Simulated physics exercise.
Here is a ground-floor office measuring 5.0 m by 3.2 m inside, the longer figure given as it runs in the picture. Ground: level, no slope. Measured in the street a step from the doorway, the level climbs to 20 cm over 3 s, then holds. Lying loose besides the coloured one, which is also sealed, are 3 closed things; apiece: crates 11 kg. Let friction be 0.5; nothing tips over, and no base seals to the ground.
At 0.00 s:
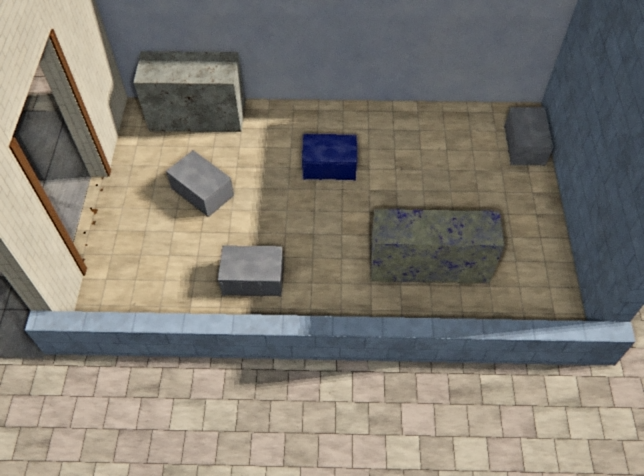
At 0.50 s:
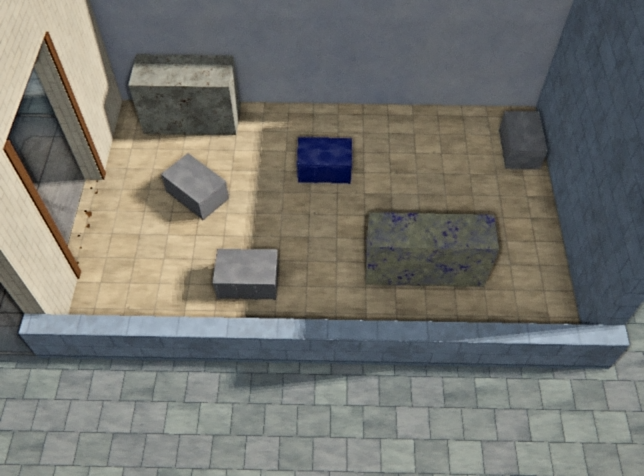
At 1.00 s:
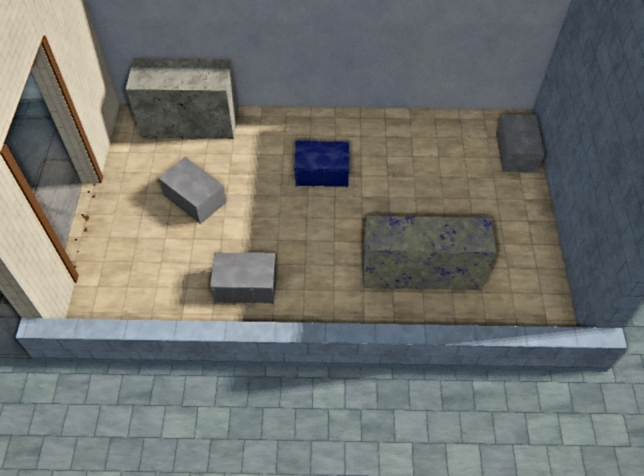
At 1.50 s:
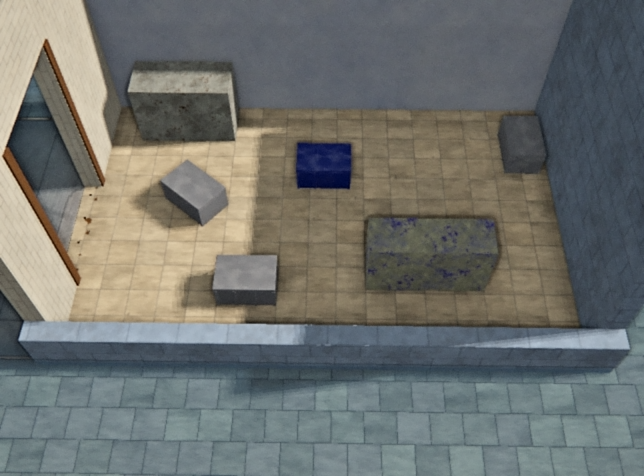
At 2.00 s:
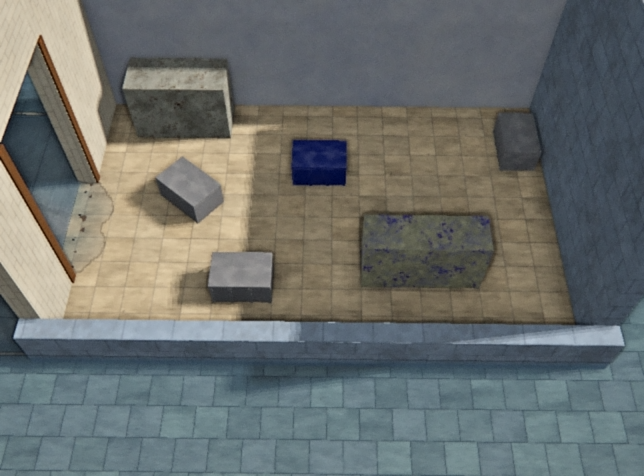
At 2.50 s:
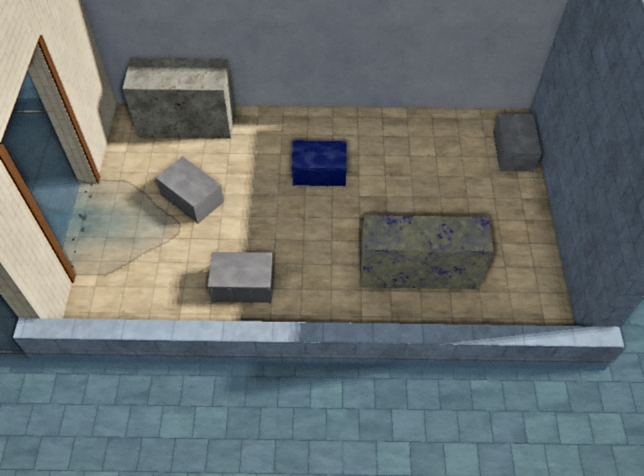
At the start, a dark blue crate and several grey blocks sit on a dry tiled floor inside low walls, with pale paving outside. The paving turns blue-green under water, then a thin, clear sheet enters through the left doorway and spreads toward the nearest block, while nothing inside shifts.
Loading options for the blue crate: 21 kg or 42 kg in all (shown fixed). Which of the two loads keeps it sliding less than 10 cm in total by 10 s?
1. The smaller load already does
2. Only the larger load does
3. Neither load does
1.
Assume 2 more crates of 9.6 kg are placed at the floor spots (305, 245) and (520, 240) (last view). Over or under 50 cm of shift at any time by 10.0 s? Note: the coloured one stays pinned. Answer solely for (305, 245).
As it turns out, it moves farther than that.
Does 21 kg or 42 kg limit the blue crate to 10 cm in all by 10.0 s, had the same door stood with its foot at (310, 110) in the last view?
Answer: Only the upper mass works.
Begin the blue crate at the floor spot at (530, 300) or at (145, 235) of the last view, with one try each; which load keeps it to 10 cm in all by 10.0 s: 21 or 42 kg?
Note, in order: Heavier only OK; heavier only OK.
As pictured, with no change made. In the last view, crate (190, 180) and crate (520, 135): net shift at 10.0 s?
In turn: 300 cm, 30 cm.
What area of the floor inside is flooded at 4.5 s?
Wet area: Approx. 7.5 m2.
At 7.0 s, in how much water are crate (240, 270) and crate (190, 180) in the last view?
Some 5 cm at the first, some 5 cm at the second.
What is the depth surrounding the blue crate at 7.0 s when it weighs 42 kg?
Around 4 cm.
After 3.5 s the blue crate would be 0 cm from its start with 21 kg and 0 cm from its start with 42 kg; 0 cm of water round it then.
After 4.5 s the blue crate would be 1 cm from its start with 21 kg and 0 cm from its start with 42 kg; 2 cm of water round it then.
After 7.0 s the blue crate would be 1 cm from its start with 21 kg and 0 cm from its start with 42 kg; 4 cm of water round it then.
After 10.0 s the blue crate would be 1 cm from its start with 21 kg and 0 cm from its start with 42 kg; 5 cm of water round it then.
